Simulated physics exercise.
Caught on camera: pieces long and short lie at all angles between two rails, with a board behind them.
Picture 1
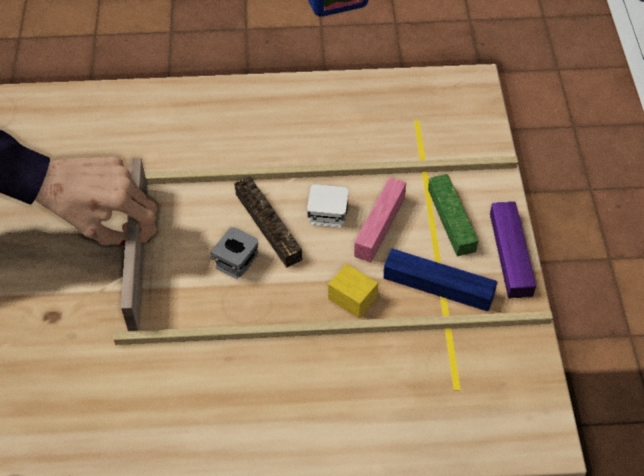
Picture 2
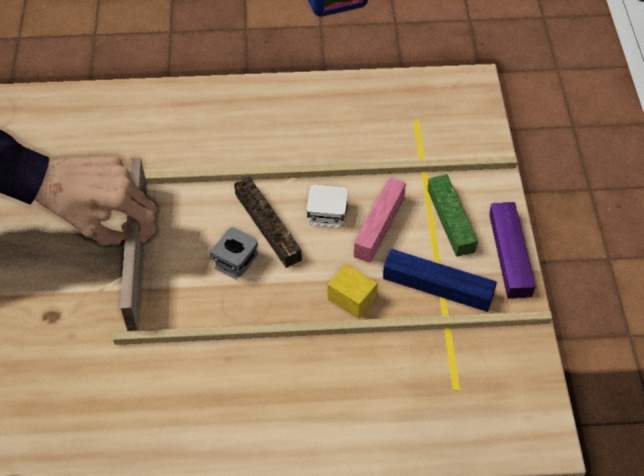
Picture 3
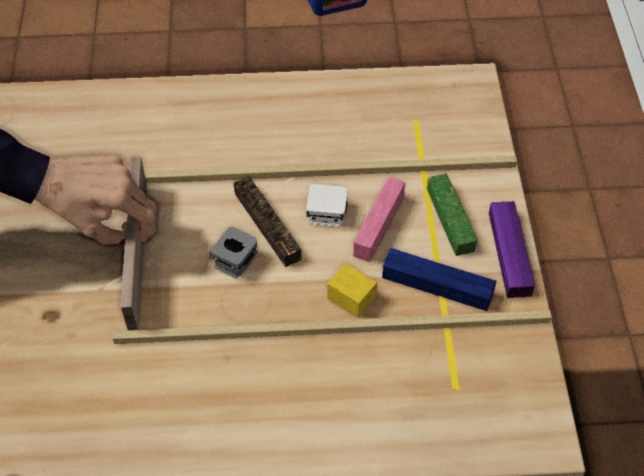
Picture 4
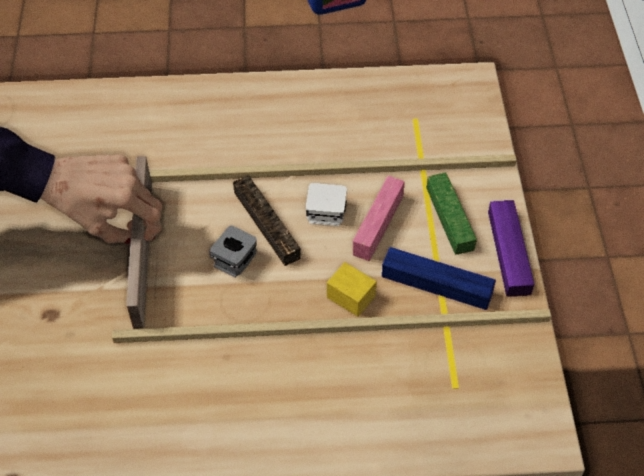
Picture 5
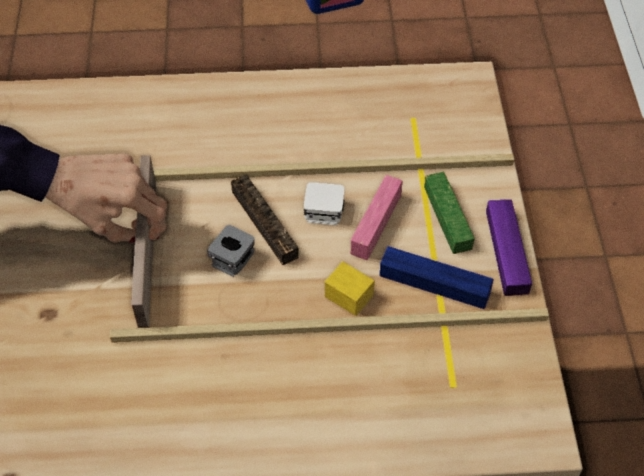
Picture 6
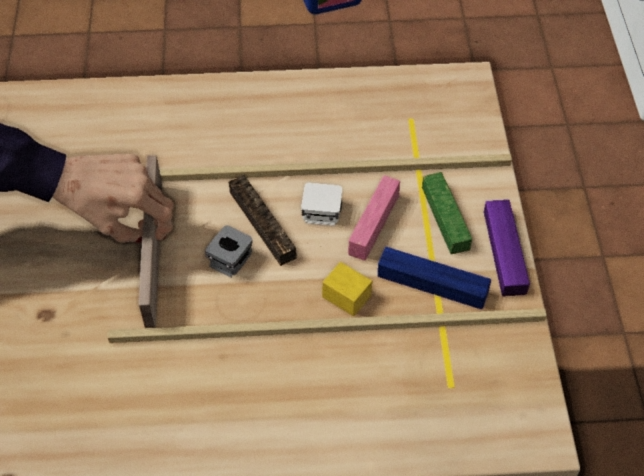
Board held by a hand sliding slightly right between two rails, coloured blocks and sticks ahead of it lying still.
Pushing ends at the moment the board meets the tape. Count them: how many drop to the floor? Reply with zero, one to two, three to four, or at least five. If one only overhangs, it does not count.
It comes to one to two.
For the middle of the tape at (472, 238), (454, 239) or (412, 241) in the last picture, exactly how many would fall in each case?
The counts: 4, 3 and 1.
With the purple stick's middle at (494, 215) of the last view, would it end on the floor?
It topples off.
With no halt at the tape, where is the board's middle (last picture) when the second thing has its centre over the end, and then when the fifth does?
First about (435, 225), next about (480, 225).
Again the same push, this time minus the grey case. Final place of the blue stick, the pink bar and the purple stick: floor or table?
Result - blue stick: Up; pink bar: Up; purple stick: Gone.
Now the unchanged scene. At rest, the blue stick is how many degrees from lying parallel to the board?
About 35 degrees.
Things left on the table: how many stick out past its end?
2, I think.
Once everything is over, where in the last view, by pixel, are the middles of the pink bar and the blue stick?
The pink bar settles near (499, 211); as for the blue stick, near (541, 290).
Early on, none off yet; purple stick at rest near (506, 247); green bar at rest near (446, 213); blue stick at rest near (434, 278).
A while later, none off yet; purple stick moving near (514, 243); green bar moving near (450, 212); blue stick travelled a little near (474, 279).
Finally, the number that fall off is one or two; lost, purple stick.
